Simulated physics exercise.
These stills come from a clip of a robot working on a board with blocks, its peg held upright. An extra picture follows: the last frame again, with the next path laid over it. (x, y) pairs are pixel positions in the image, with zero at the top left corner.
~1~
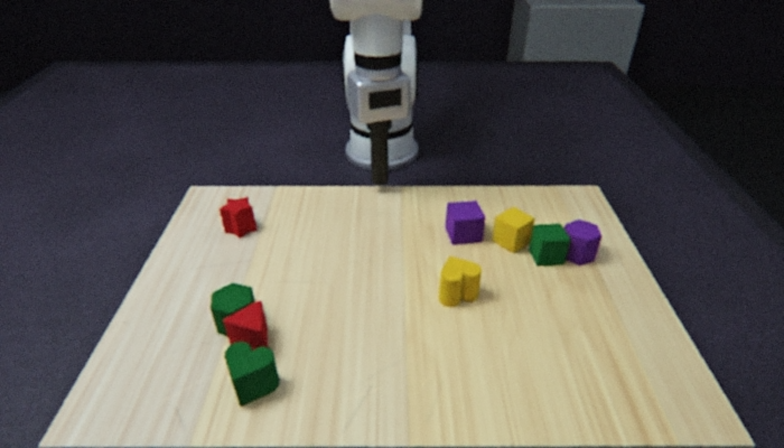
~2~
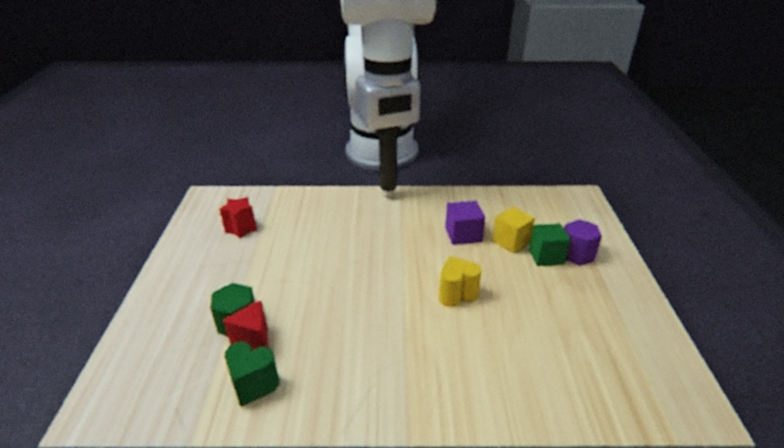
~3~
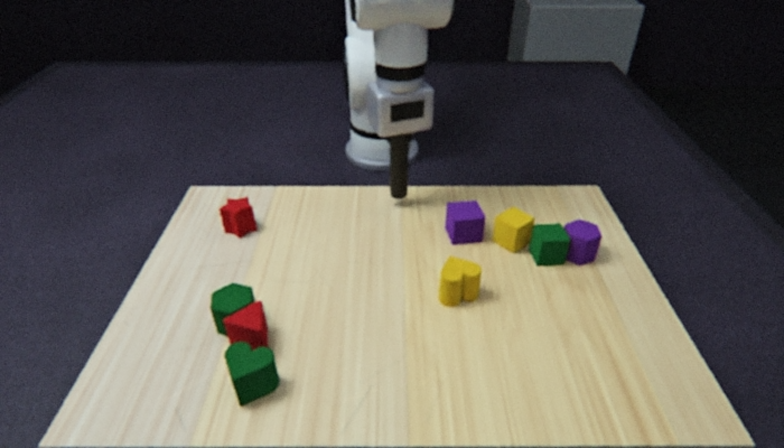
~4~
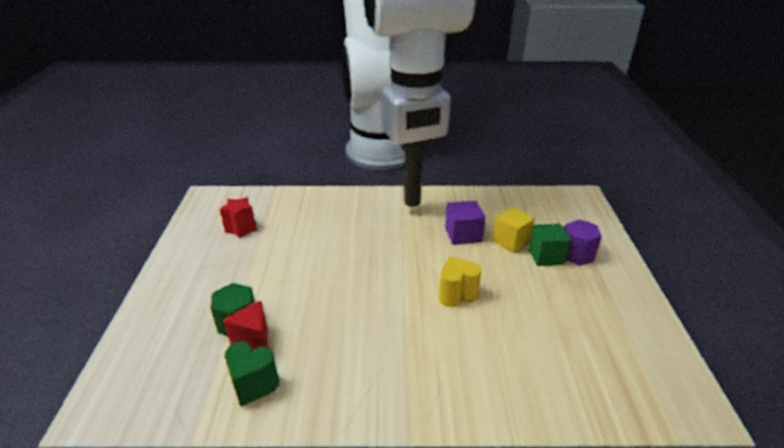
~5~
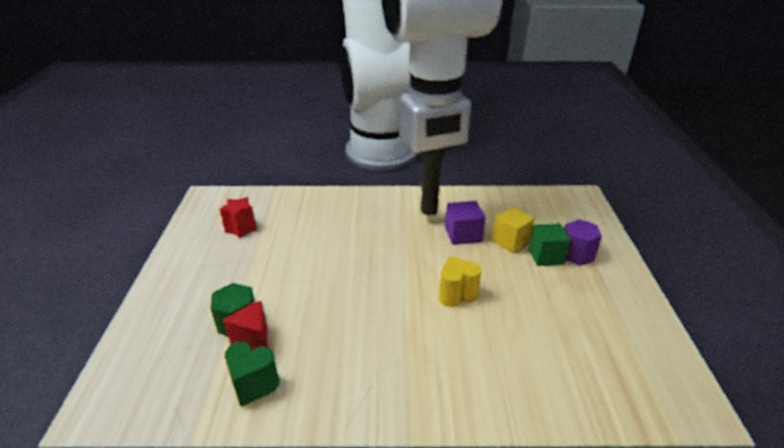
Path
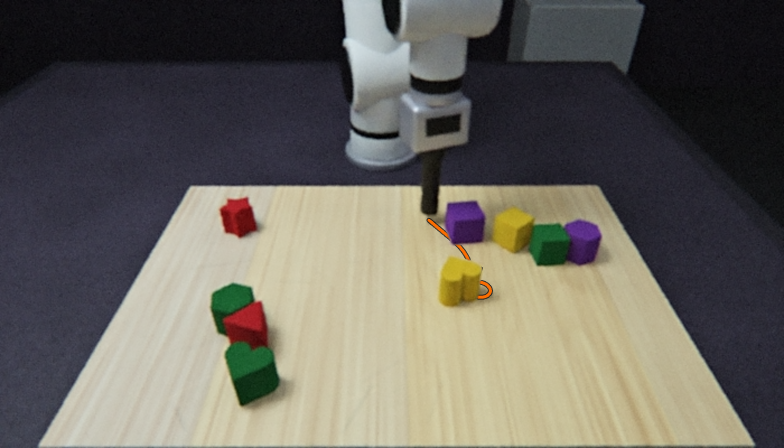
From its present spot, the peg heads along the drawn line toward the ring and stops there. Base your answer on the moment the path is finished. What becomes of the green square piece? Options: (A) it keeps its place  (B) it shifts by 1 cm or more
The one that fits is A, it keeps its place.
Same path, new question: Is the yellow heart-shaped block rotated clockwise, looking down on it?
I expect so.
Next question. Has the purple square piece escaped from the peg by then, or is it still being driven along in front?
When the path ends, it will lie beside or behind the peg.
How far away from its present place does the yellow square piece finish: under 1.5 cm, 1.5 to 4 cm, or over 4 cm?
Under 1.5 cm.
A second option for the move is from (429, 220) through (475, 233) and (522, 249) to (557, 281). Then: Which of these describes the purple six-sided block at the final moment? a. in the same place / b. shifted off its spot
Option b.
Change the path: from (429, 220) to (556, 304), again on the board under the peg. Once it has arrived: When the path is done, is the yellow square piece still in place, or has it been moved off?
Put simply, it goes somewhere else.
The line goes from (429, 220) through (462, 249) to (479, 290).
The first path, step by step. One third of the way, peg (453, 230); purple square piece (480, 213); yellow square piece (518, 217).
Two thirds of the way, peg (471, 253); purple square piece (484, 214), turned 10° anticlockwise; yellow square piece (522, 217).
At the end, peg (481, 279); yellow heart-shaped block (458, 272), turned 20° clockwise; purple square piece (484, 214), turned 10° anticlockwise; yellow square piece (522, 217); green square piece unmoved.
